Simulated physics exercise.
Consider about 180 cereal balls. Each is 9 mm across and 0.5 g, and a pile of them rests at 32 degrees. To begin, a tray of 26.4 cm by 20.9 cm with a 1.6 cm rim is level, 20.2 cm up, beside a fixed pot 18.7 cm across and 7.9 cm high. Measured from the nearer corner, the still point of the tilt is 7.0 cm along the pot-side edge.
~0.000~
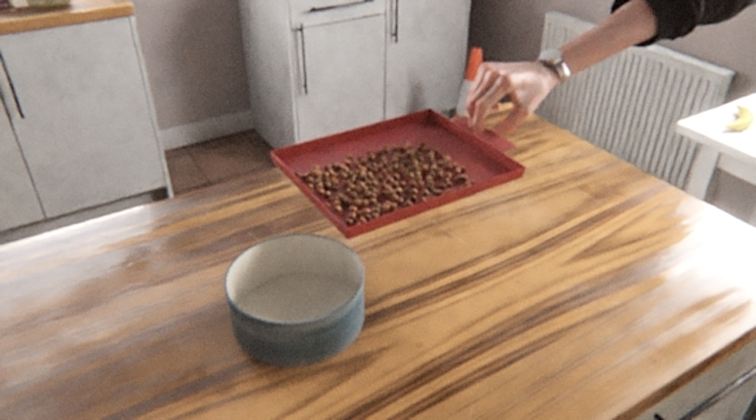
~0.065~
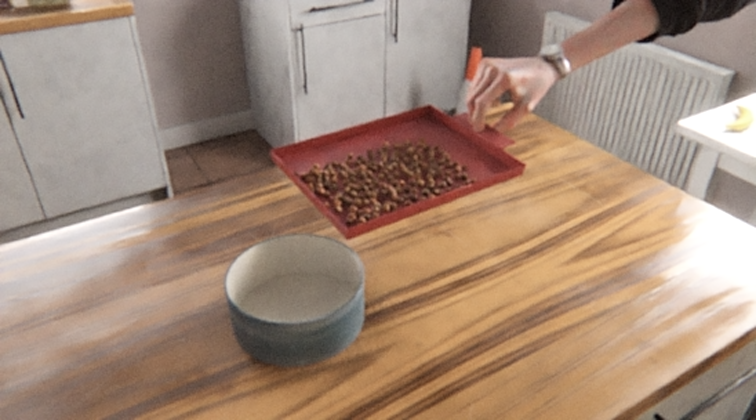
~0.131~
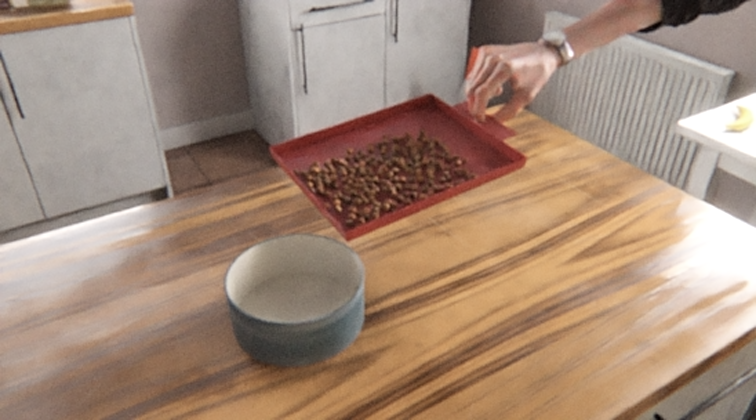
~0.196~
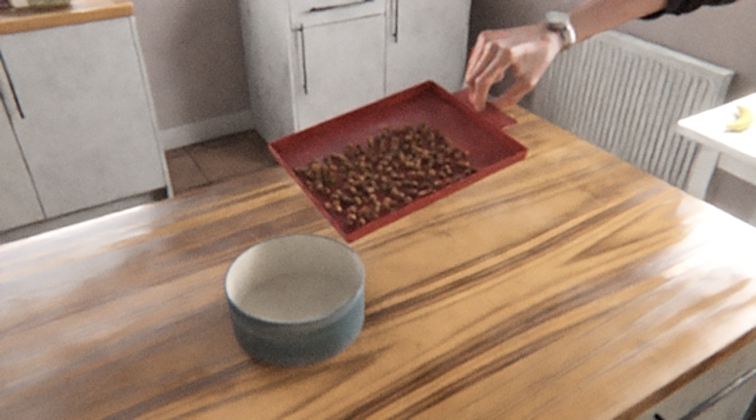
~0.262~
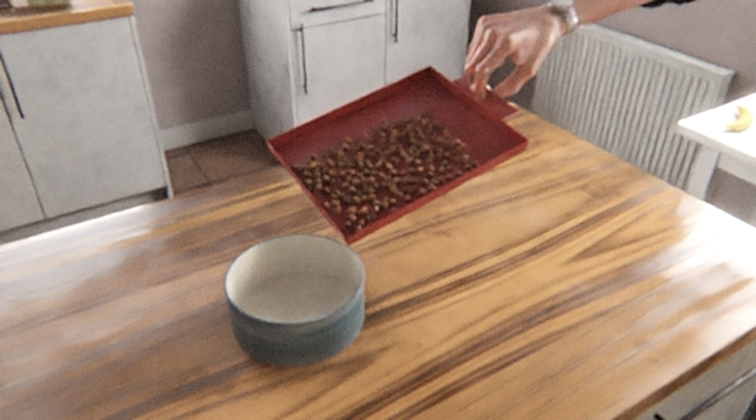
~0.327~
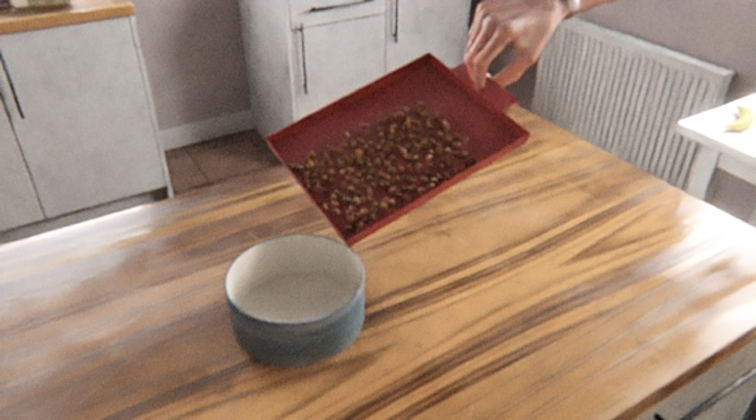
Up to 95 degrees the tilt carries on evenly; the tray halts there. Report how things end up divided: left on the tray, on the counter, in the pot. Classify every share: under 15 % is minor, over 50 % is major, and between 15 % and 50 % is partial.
Tray: Minor, counter: Major, pot: Partial.
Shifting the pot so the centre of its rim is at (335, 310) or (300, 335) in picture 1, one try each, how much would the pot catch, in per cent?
Spot one: Some 95 per cent; spot two: Some 90 per cent.
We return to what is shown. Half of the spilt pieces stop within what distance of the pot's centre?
I'd say close to 16 centimetres.
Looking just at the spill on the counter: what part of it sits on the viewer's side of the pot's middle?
About 100 per cent.
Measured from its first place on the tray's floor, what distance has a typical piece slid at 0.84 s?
Some 5 cm.
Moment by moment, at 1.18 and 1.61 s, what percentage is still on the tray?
Roughly 100 then 20.
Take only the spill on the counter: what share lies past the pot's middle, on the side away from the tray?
40 %.
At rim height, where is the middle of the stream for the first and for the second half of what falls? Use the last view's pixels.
Early: About (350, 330); late: About (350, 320).
Then, at 0.84 s, tilt 55 degrees; the tray holds 100 %, the pot 0 %.
After 1.18 s, tilt 79 degrees; the tray holds 100 %, the pot 0 %.
Then, at 1.61 s, tilt 95 degrees; the tray holds 20 %, the pot 0 %.
By 2.6 s all is still; tray 0 %, counter 80 %, pot 20 %.
